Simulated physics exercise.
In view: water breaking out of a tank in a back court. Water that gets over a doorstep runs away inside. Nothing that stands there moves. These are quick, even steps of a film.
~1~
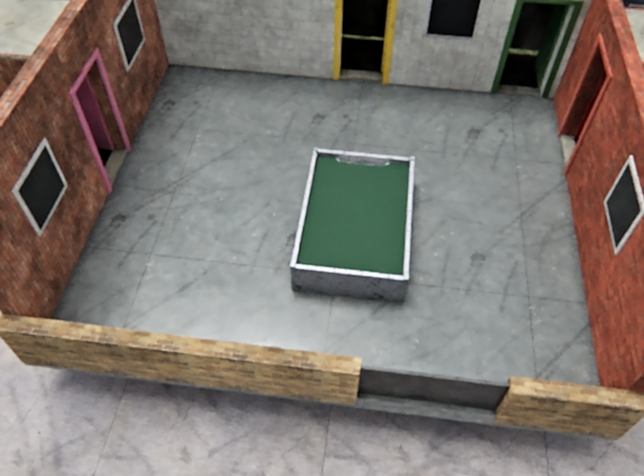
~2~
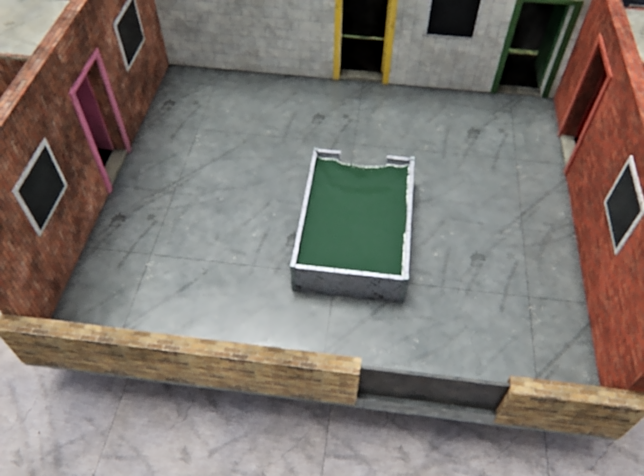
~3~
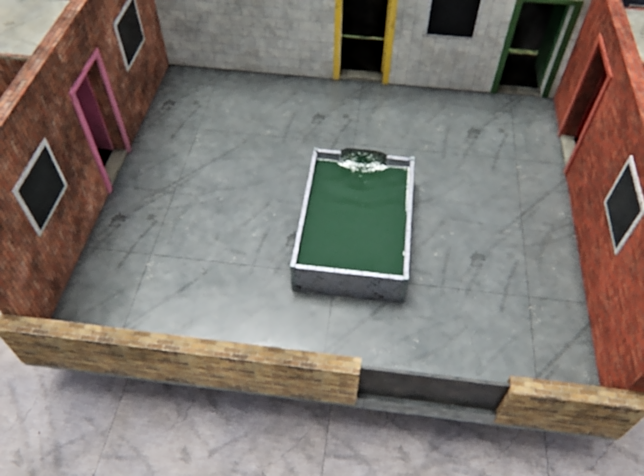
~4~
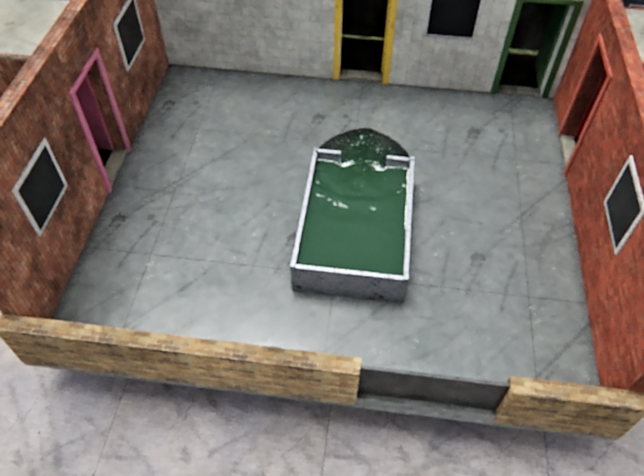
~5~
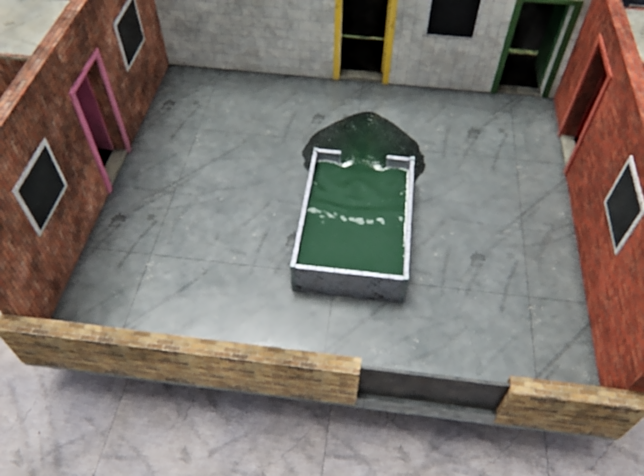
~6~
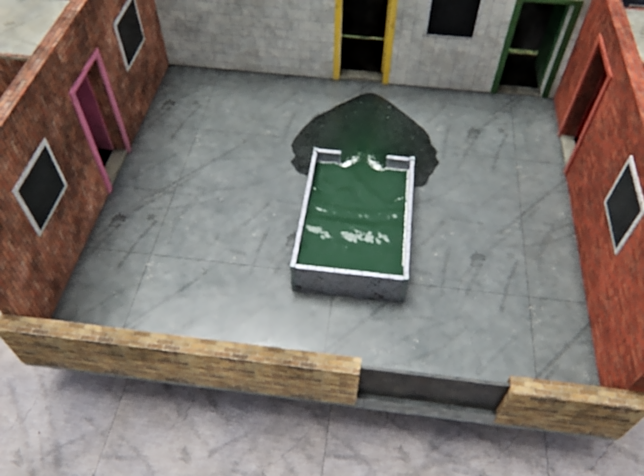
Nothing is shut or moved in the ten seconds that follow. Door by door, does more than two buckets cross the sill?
The green door floods; the red door holds within the limit; the pink door holds within the limit; the yellow door floods.
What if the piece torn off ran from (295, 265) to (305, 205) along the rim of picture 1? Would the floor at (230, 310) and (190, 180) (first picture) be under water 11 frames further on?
One after the other: Awash, under water.
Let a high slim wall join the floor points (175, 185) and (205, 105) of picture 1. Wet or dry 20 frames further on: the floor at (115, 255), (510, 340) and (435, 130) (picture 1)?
In turn: No water, not flooded, under water.
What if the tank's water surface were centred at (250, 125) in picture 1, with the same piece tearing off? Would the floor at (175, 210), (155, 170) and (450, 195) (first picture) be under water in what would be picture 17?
In turn: Dry, not flooded, dry.
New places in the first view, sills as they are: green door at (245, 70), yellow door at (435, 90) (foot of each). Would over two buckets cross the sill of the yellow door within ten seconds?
Then: The yellow one lets more in.
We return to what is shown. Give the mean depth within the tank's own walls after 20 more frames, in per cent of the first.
Close to 54 %.
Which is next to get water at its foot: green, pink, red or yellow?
The one in yellow.
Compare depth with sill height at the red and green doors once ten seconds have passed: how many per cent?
In turn 60 and 200 per cent.
A moment on, water covers 15 % of the floor; the green door not reached, the red door not reached, the pink door not reached, the yellow door under two buckets in.
Next, water covers 20 % of the floor; the green door wet at the sill, nothing in, the red door not reached, the pink door not reached, the yellow door over two buckets in.
Then, water covers 25 % of the floor; the green door under two buckets in, the red door wet at the sill, nothing in, the pink door not reached, the yellow door far over two buckets in.
Later, water covers 45 % of the floor; the green door over two buckets in, the red door wet at the sill, nothing in, the pink door wet at the sill, nothing in, the yellow door far over two buckets in.
In the end, water covers 80 % of the floor; the green door over two buckets in, the red door wet at the sill, nothing in, the pink door wet at the sill, nothing in, the yellow door far over two buckets in.
